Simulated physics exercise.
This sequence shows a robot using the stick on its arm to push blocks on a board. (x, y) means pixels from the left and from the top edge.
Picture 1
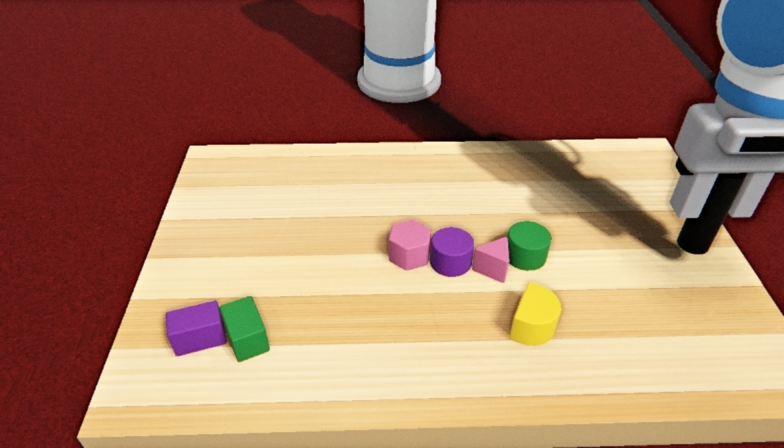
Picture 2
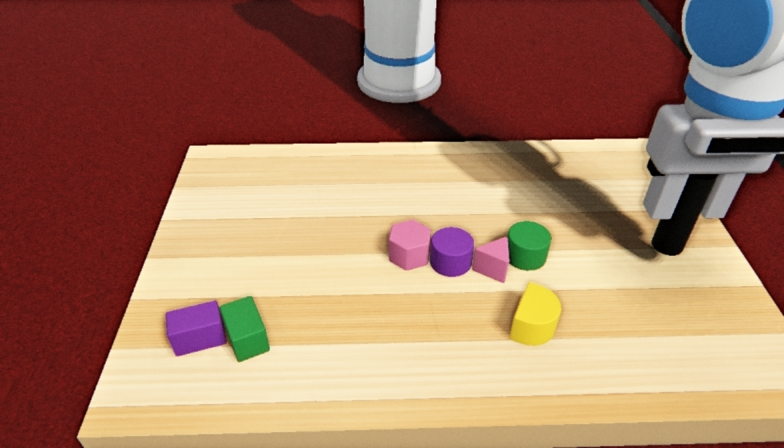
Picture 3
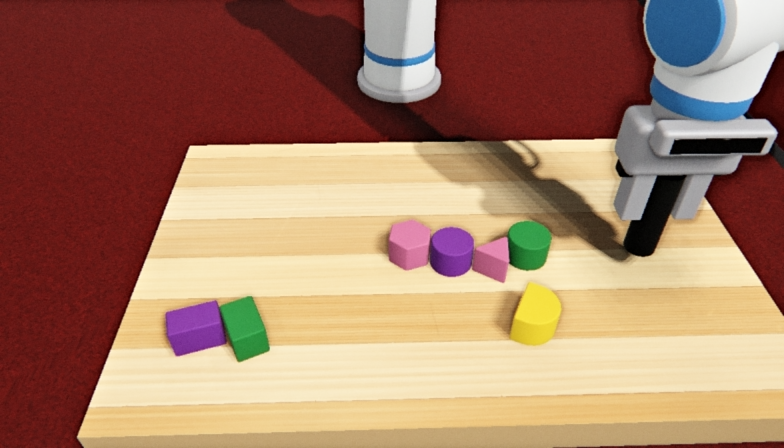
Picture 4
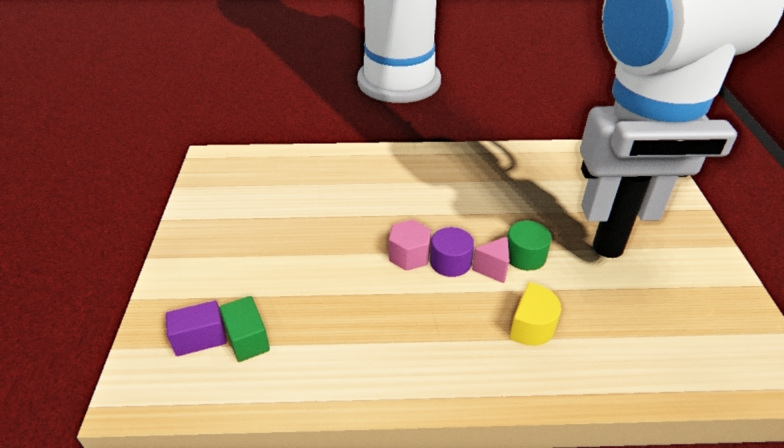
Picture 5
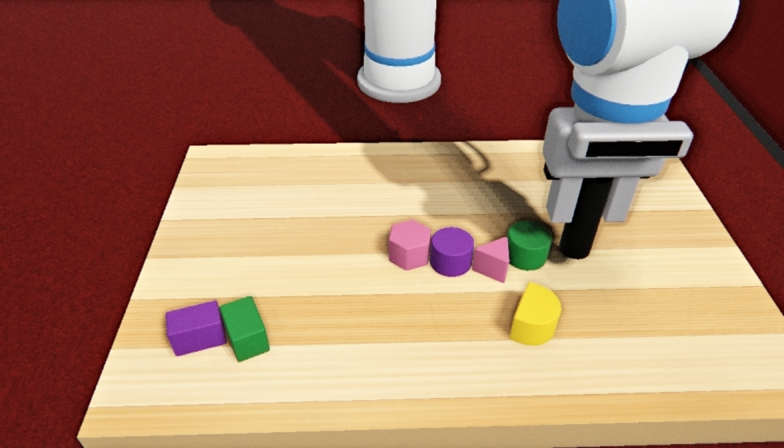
A robot arm holding a black stick slid steadily left across a wooden board, ending up close beside the green round block, while all the colored blocks stayed where they were.
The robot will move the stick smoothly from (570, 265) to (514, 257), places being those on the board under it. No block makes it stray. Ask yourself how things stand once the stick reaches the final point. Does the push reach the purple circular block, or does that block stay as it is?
When the path is over, the purple circular block is still on its spot.
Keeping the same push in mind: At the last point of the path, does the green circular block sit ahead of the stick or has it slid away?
It is still ahead of the stick.
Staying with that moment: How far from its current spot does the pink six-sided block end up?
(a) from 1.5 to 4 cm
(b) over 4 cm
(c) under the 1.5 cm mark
My pick is c.
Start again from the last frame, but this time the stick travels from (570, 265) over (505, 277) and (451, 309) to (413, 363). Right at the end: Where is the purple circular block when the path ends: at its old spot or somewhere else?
It moves.
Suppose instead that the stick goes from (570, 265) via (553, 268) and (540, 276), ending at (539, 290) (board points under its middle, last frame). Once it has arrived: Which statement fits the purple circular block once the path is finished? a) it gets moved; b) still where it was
I choose b.
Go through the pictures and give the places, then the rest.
Tip of the stick (693, 245), middles of tops, pink six-sided block (410, 233), purple circular block (453, 240), pink triangular block (497, 248), green circular block (530, 234), in the first frame.
Stick (667, 246), nothing pushed, in the second frame.
Stick (639, 247), nothing pushed, in the third frame.
Stick (608, 248), nothing pushed, in the fourth frame.
Stick (574, 249), pink six-sided block (410, 233), purple circular block (453, 240), pink triangular block (497, 248), green circular block (530, 234), in the fifth frame.
The first path, step by step. Halfway along, stick (545, 245); pink triangular block (490, 246), turned 40° anticlockwise; green circular block (510, 229).
At the end, stick (517, 242); pink six-sided block unmoved; purple circular block unmoved; pink triangular block (485, 247), turned 65° anticlockwise; green circular block (485, 222).
